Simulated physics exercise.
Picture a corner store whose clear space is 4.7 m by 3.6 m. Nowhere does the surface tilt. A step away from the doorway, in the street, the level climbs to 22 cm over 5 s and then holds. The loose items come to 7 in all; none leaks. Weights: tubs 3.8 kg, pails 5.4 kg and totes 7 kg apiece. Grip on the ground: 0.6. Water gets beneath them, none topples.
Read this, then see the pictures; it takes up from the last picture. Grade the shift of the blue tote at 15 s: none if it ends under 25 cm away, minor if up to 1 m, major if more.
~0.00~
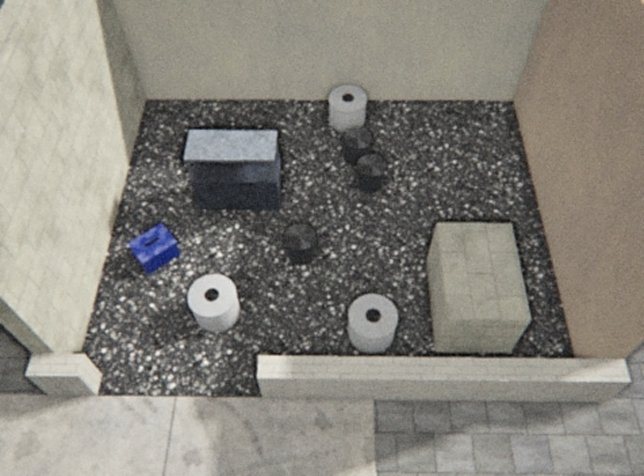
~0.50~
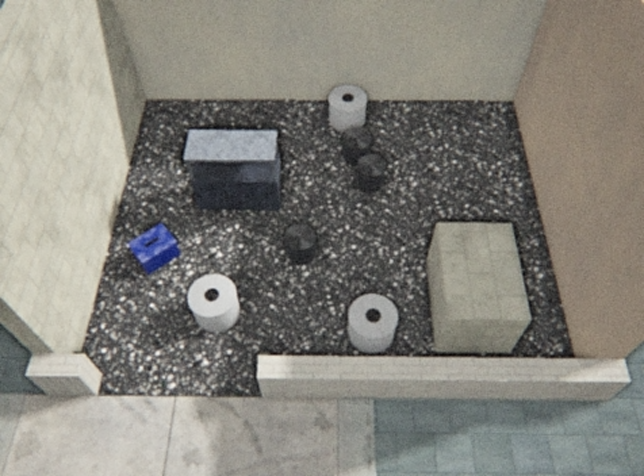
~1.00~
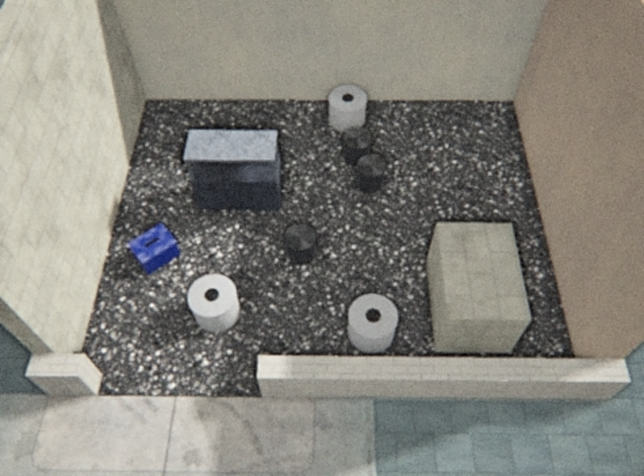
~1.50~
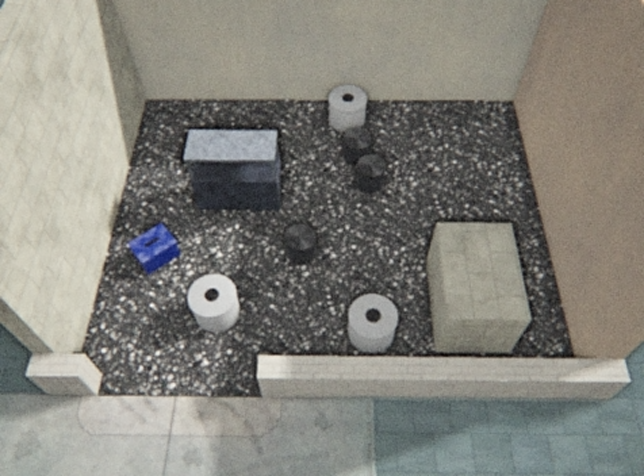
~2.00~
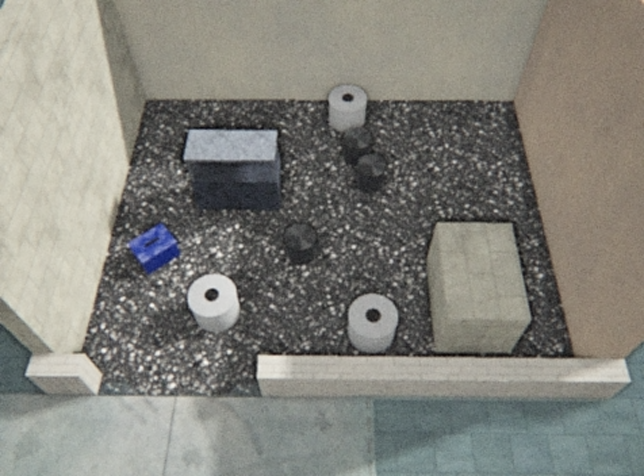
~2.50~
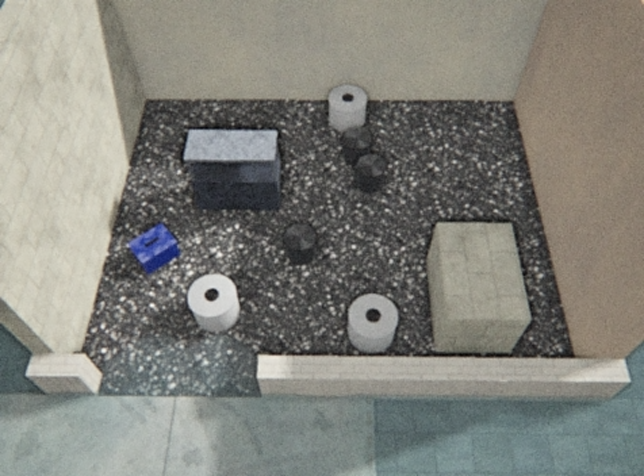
The shift is major.
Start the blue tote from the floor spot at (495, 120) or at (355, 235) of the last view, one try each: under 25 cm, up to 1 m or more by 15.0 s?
Results in order: It ends up well away; it ends up well away.
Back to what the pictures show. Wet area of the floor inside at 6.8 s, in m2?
Roughly 11.5 m2 of it is wet.
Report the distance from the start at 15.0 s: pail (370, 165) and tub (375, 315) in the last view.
In turn: 140 cm, 40 cm.
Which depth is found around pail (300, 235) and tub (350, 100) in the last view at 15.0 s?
About 15 and 17 cm.
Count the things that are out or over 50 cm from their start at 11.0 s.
The number I get is 6.
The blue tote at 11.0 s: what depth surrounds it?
Roughly 15 cm at that moment.
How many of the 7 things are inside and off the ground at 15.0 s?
Count at that moment: 7.
After 3.5 s the blue tote is near (152, 243), 0.0 m from its start, aground; 0 afloat.
After 6.8 s the blue tote is near (190, 94), 2.1 m from its start, afloat; 1 afloat.
After 11.0 s the blue tote is near (532, 192), 4.0 m from its start, afloat; 7 afloat.
After 15.0 s the blue tote is near (539, 249), 3.8 m from its start, afloat; 7 afloat.
